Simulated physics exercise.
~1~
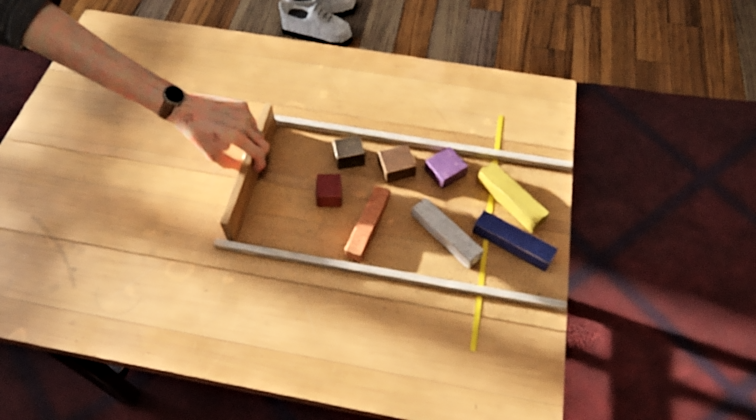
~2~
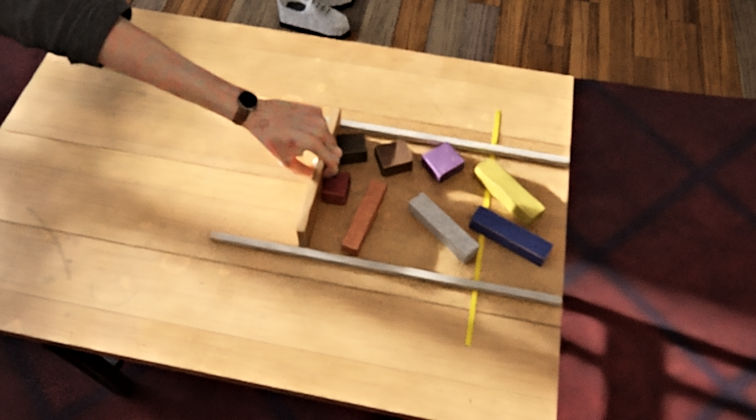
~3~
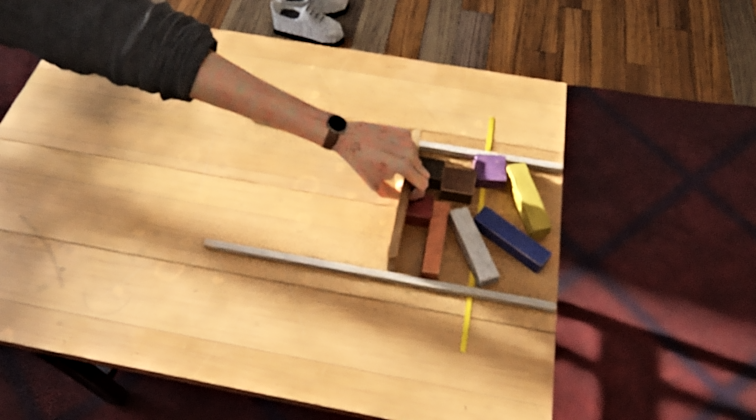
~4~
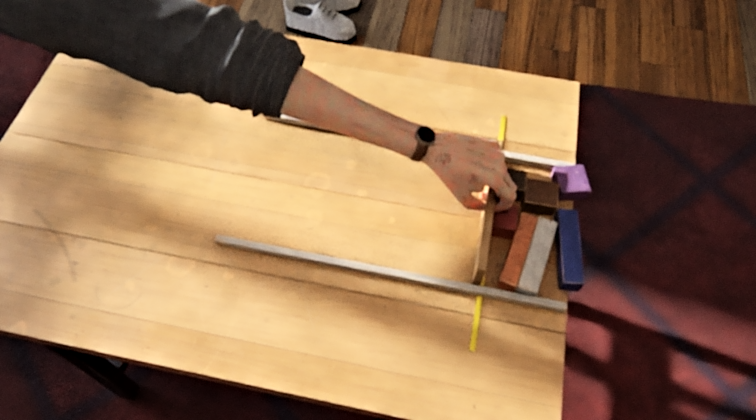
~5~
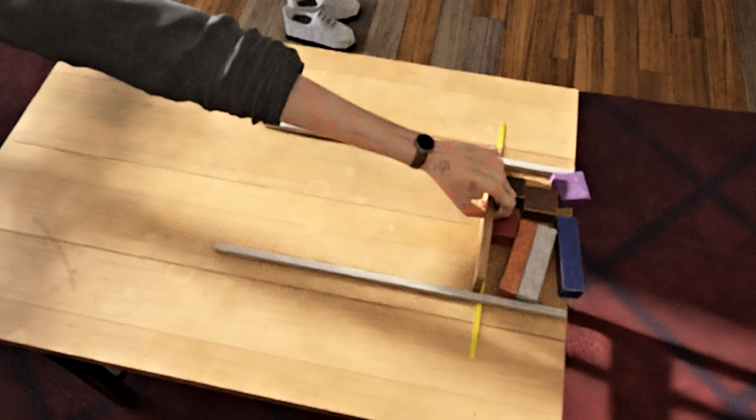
The clip shows a hand sliding an upright board rightward across a wooden table between two rails, bunching colored blocks and bars toward the edge. The board stops at the yellow tape, with the yellow bar gone from the tabletop and the purple block at the edge.
